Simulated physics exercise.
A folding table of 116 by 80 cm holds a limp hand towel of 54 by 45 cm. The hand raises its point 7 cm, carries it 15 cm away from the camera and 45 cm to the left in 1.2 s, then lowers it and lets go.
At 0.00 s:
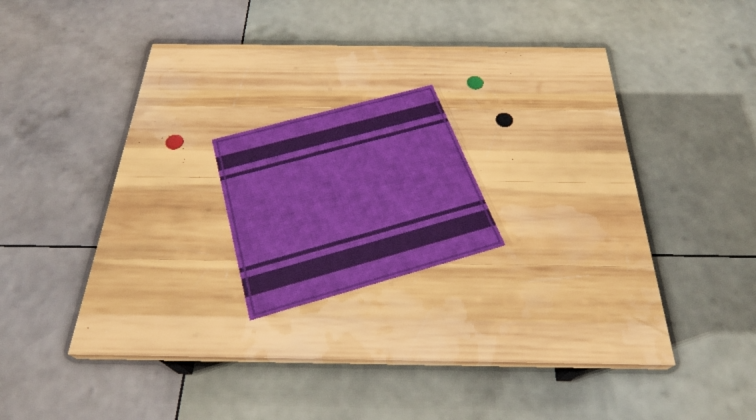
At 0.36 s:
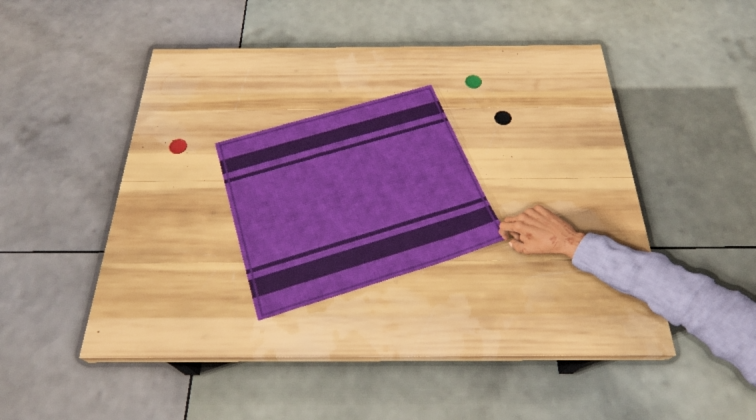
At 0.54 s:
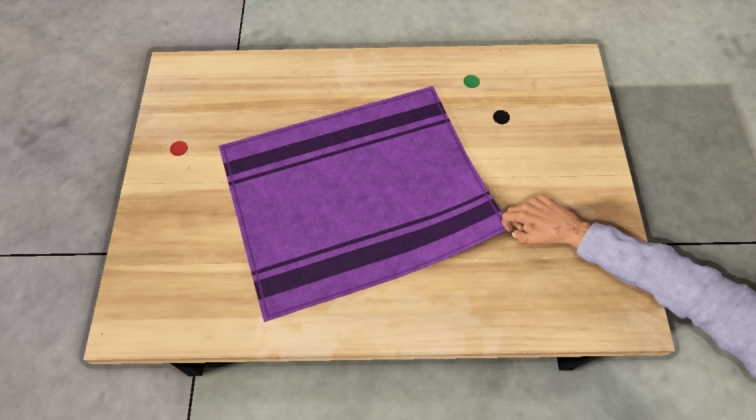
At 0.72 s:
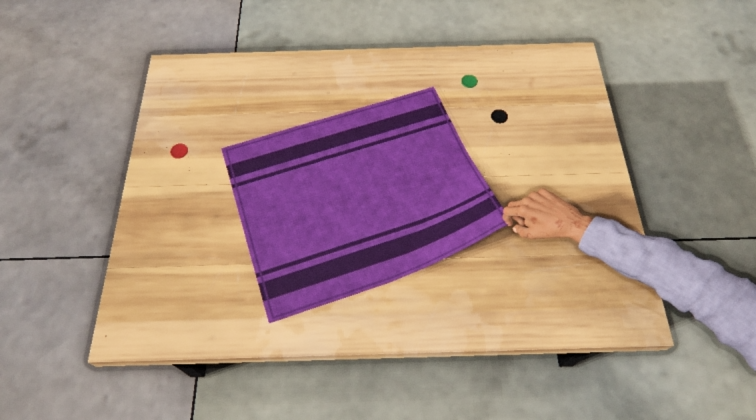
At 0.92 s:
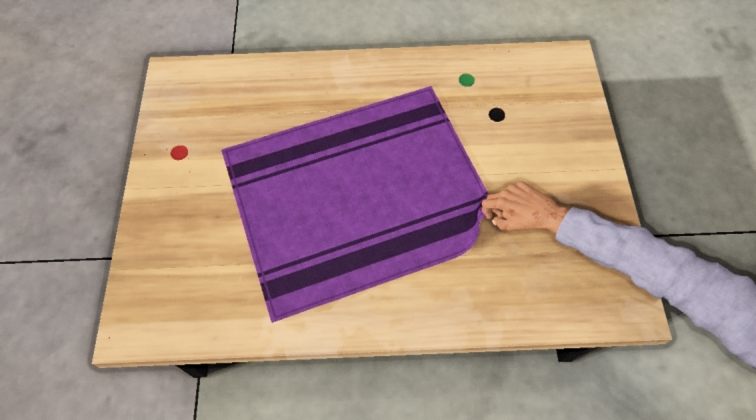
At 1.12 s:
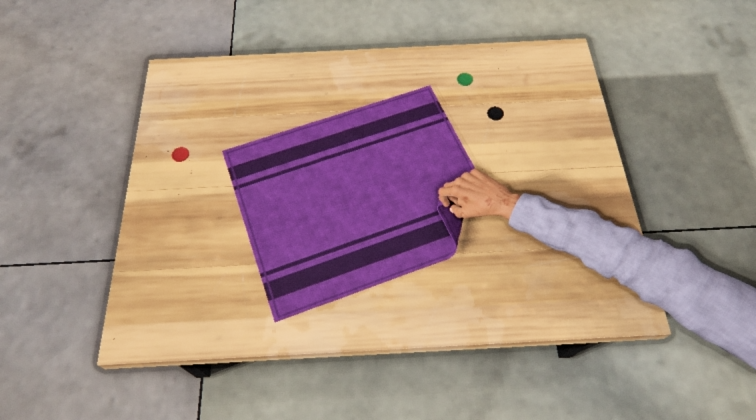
At the start, a purple striped cloth lies flat on a wooden table near red, green and black discs. A hand reaches in from the right, grips the cloth's lower right corner and lifts it slightly, then draws it leftward and away, folding that corner over the cloth.
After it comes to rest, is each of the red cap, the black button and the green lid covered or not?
As I see it, I expect the red cap to be in plain sight; I expect the black button to be in plain sight; I expect the green lid to be in plain sight.
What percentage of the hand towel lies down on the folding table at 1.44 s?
I'd say about 80 in a hundred.
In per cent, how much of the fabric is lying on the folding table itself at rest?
I'd put it near 70 in a hundred.
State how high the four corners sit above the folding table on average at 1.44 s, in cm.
Some 2 cm up.
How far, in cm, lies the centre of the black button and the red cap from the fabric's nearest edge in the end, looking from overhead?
About 19 cm, 10 cm.
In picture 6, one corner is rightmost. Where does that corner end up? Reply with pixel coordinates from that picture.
I'd say it ends up somewhere about (276, 179).
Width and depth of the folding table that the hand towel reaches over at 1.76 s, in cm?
50 by 60 cm.
By 1.4 s, 80 % of it is down, spanning 54 by 59 cm, above no small thing.
By 1.8 s, 70 % of it is down, spanning 51 by 60 cm, above no small thing.
By 2.1 s, 70 % of it is down, spanning 49 by 59 cm, above no small thing.
By 2.4 s, 70 % of it is down, spanning 49 by 59 cm, above no small thing.
By 3.4 s, 70 % of it is down, spanning 49 by 59 cm, above no small thing.
